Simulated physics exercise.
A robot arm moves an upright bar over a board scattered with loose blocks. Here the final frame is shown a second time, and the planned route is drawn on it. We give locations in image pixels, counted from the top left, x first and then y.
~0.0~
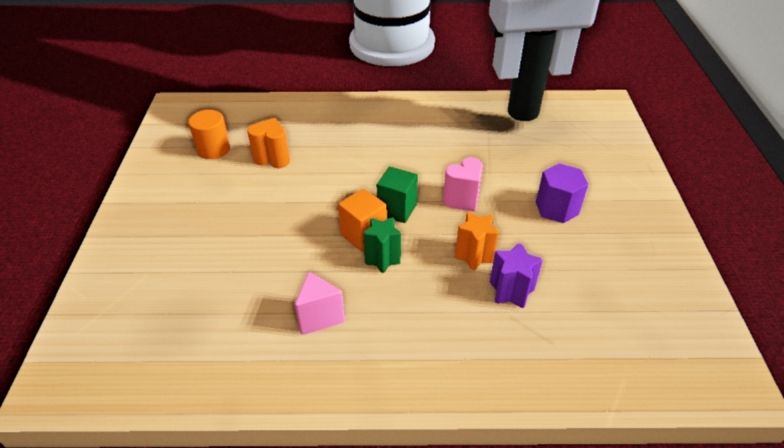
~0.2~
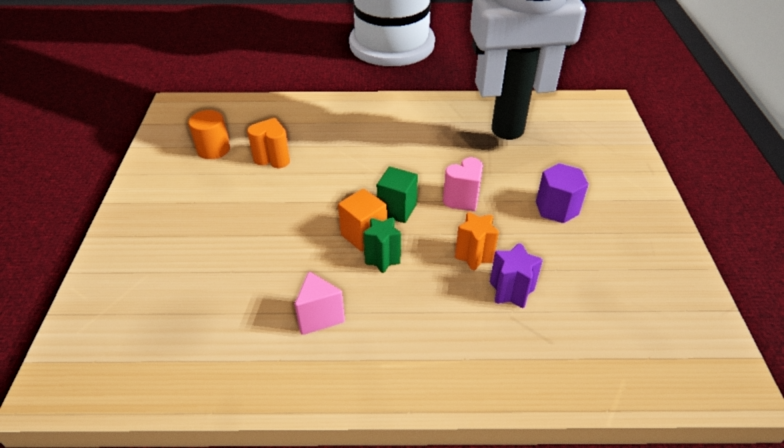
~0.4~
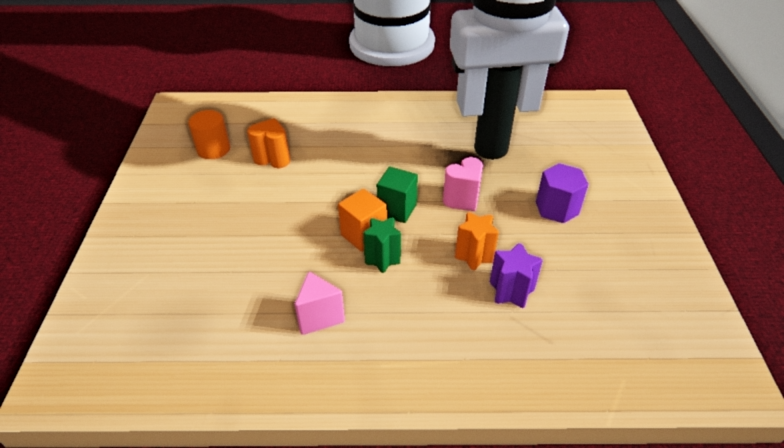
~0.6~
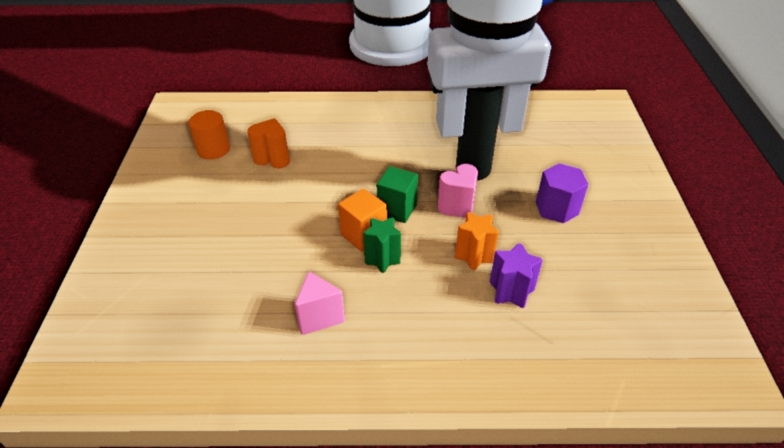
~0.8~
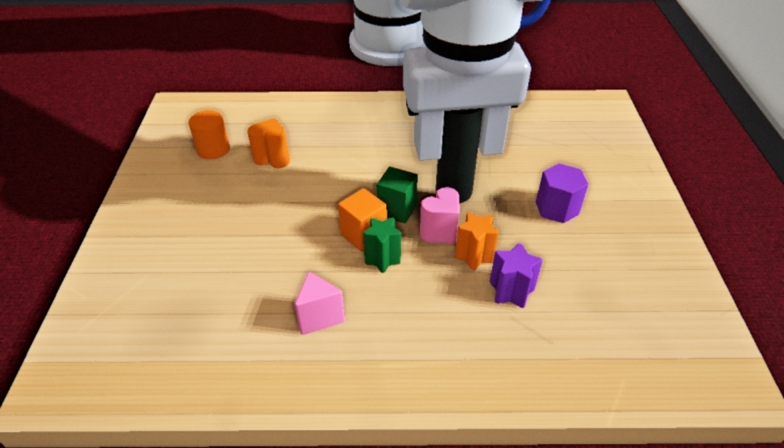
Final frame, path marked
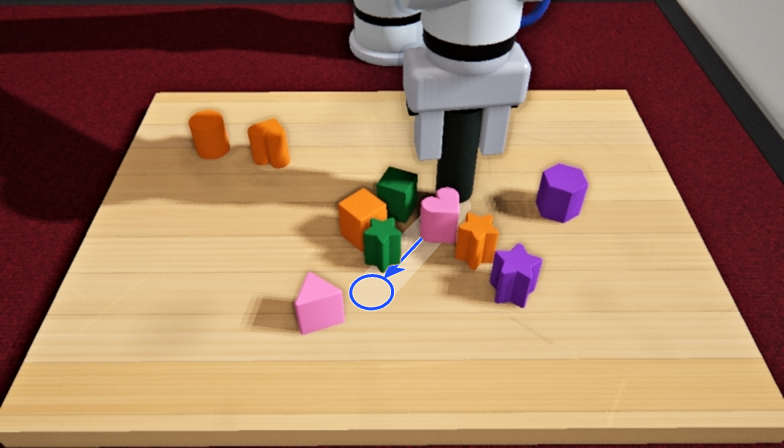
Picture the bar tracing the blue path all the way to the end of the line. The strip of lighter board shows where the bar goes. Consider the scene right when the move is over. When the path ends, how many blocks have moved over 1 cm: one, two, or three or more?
This push will displace two blocks.
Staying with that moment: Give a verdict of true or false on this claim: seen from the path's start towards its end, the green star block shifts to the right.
True - the claim holds.
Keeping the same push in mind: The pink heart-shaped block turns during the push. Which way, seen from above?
From above, the pink heart-shaped block will be seen to turn anti-clockwise.
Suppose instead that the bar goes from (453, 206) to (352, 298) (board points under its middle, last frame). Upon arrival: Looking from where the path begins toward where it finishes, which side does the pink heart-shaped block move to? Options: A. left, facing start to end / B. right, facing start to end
A.
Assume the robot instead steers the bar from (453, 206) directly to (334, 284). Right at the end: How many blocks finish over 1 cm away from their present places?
Three or more blocks.
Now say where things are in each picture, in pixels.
Bar's lower end at (523, 114); green star block at (382, 228); green four-sided block at (397, 178); pink heart-shaped block at (466, 169), in the first picture.
Bar at (508, 131); blocks still, in the second picture.
Bar at (491, 150); blocks still, in the third picture.
Bar at (473, 171); pink heart-shaped block at (461, 176), in the fourth picture.
Bar at (454, 193); green star block at (382, 228); green four-sided block at (397, 178); pink heart-shaped block at (443, 201), in the fifth picture.
Drawn move, from (453, 206) directly to (372, 292).
What follows on the original path. One third of the way, bar at (429, 219); pink heart-shaped block at (425, 231), turned 25° anticlockwise.
Two thirds of the way, bar at (400, 249); green star block at (365, 236); pink heart-shaped block at (417, 261), turned 80° anticlockwise.
At the end, bar at (371, 280); green star block at (341, 246), turned 55° clockwise; green four-sided block still; pink heart-shaped block at (410, 274), turned 140° anticlockwise.
